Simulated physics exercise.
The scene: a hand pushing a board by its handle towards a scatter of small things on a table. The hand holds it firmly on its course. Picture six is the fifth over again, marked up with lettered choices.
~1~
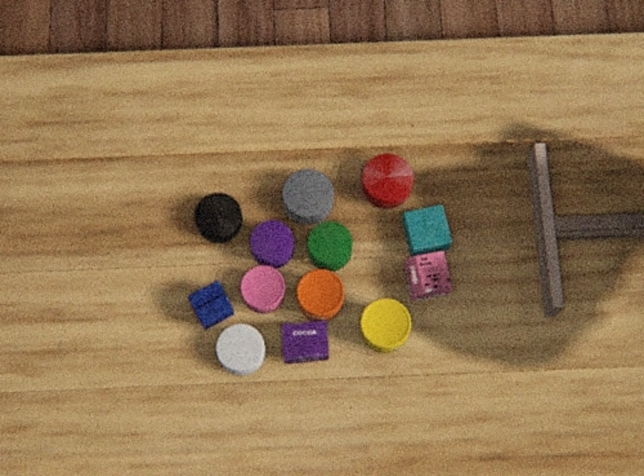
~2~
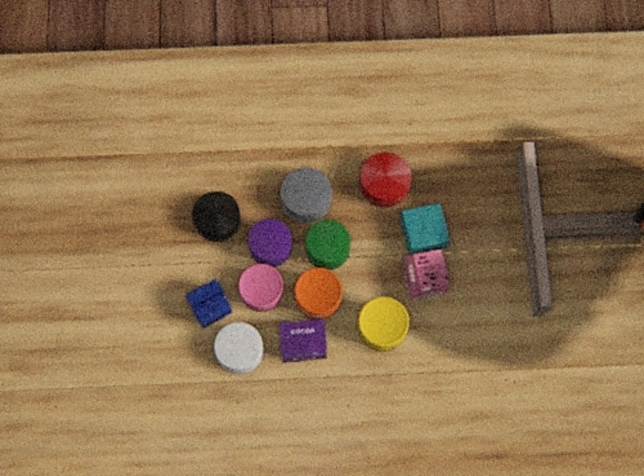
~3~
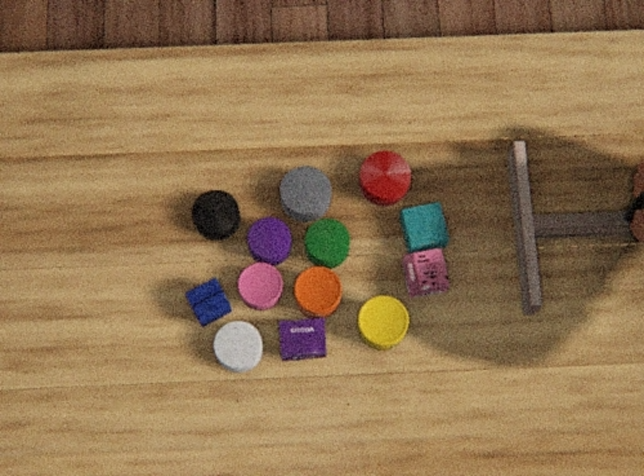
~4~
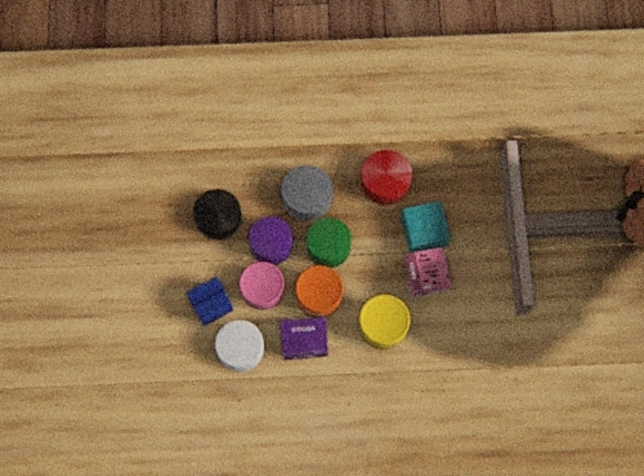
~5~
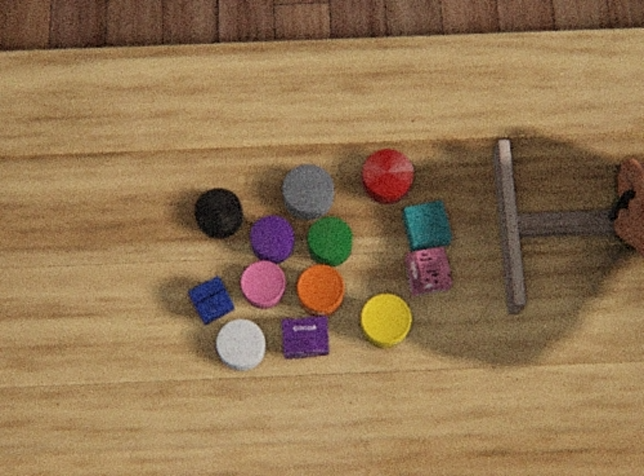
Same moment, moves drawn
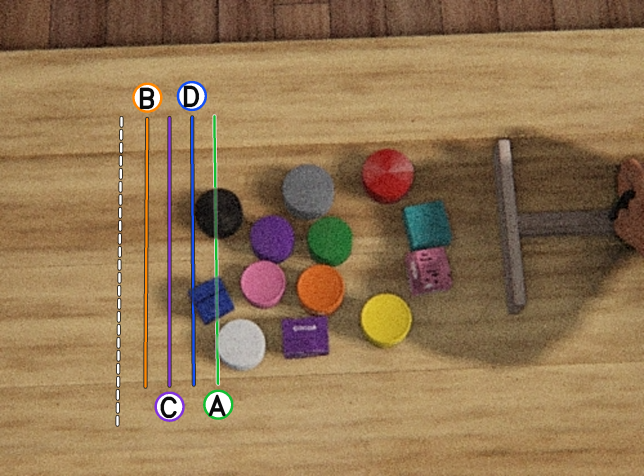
The clip opens on a wooden table with a scatter of small, colourful round and box-shaped things, and a T-shaped board standing to their right. The board slides slowly left by its handle, a hand coming into view at the right edge, and the gap narrows while the things stay still, untouched.
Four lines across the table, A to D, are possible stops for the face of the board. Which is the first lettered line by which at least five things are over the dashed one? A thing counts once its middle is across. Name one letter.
C.
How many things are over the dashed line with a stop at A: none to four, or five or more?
The count is none.
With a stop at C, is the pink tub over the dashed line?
By then, yes.
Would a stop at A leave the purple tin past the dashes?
By then, no.
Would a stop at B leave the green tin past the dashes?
Yes.
On the copy, A at (216, 245); B at (146, 247); C at (170, 246); D at (193, 246); the dashed line at (120, 263).
On C. First, board (391, 225); blue box (211, 301); black tin (219, 214); none across.
Then, board (268, 230); black tin (160, 184); purple tin (165, 226); none across.
Finally, board (170, 234); purple tin (98, 212); green tin (104, 252); five across.
By contrast, A gets none across; B gets five across, but is farther than needed; D gets none across.
